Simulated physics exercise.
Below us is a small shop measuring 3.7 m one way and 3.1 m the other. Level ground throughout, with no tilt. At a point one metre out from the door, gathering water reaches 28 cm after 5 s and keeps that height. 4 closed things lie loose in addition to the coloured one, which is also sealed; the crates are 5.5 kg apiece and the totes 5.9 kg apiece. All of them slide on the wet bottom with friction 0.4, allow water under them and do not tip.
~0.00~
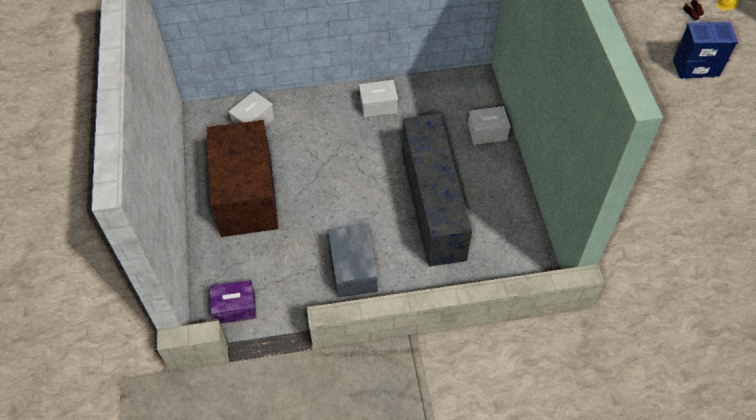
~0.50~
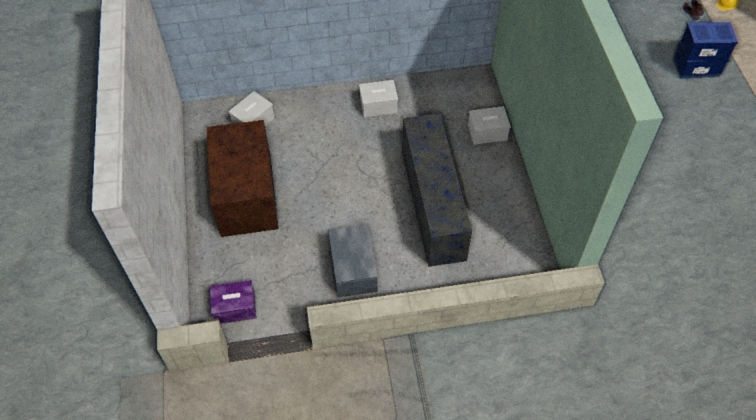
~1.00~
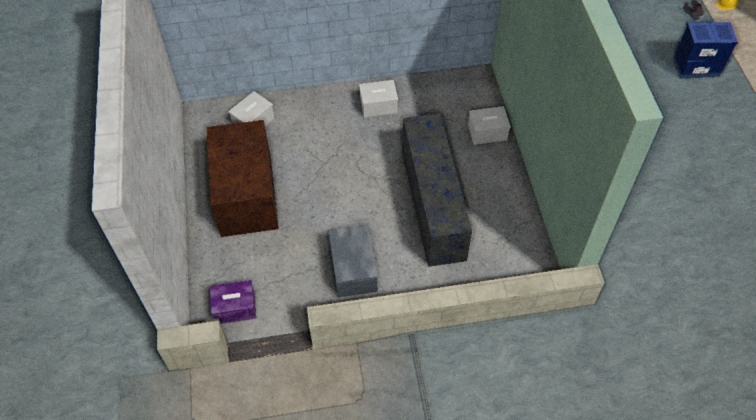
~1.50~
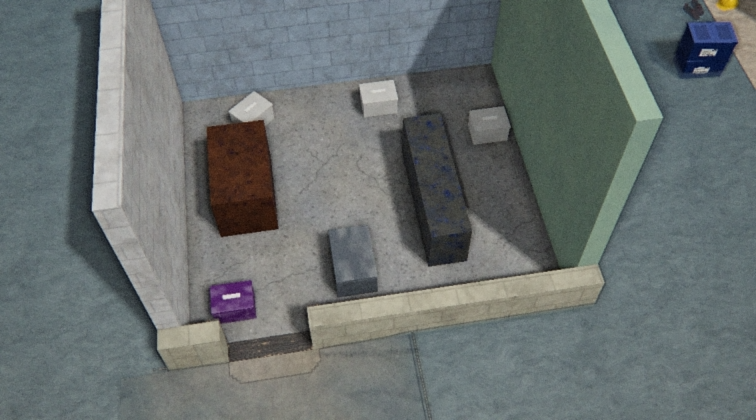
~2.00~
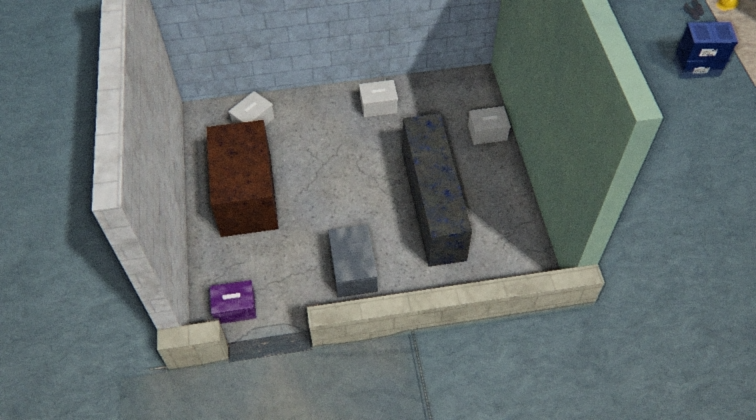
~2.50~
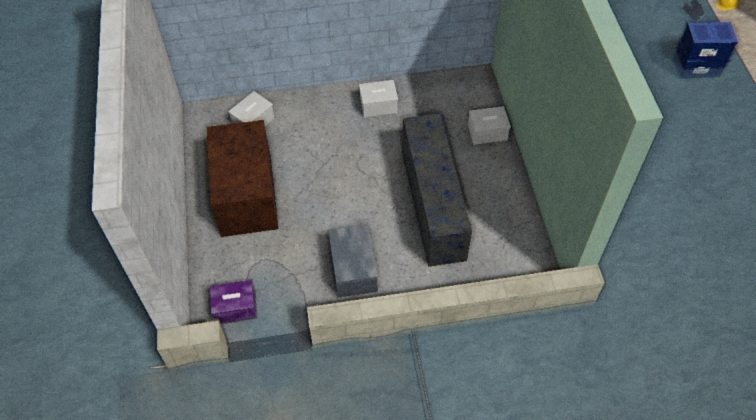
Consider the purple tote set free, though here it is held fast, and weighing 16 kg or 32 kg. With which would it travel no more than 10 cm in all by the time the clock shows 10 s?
Neither mass.
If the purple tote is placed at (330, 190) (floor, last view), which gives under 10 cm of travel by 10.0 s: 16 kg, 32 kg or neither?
Short answer: Heavier load only.
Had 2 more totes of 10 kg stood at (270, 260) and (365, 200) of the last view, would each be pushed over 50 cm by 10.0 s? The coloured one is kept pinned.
The first comes out below the threshold, the second above the threshold.
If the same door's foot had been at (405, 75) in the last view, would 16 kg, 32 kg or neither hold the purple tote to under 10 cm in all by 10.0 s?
Then only the heavier mass works.
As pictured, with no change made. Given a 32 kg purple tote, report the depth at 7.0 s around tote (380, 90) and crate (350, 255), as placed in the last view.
I'd put it at 8 cm and 3 cm respectively.
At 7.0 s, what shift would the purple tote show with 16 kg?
Close to 80 centimetres.
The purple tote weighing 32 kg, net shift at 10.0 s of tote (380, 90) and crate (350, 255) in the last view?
200 cm and 40 cm respectively.
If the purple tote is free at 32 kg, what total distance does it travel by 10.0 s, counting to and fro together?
I'd put it near 80 cm in all.
After 3.5 s the purple tote would be 8 cm from its start with 16 kg and 0 cm from its start with 32 kg; 6 cm of water round it then.
After 4.5 s the purple tote would be 48 cm from its start with 16 kg and 0 cm from its start with 32 kg; 8 cm of water round it then.
After 7.0 s the purple tote would be 76 cm from its start with 16 kg and 45 cm from its start with 32 kg; 14 cm of water round it then.
After 10.0 s the purple tote would be 76 cm from its start with 16 kg and 67 cm from its start with 32 kg; 13 cm of water round it then.
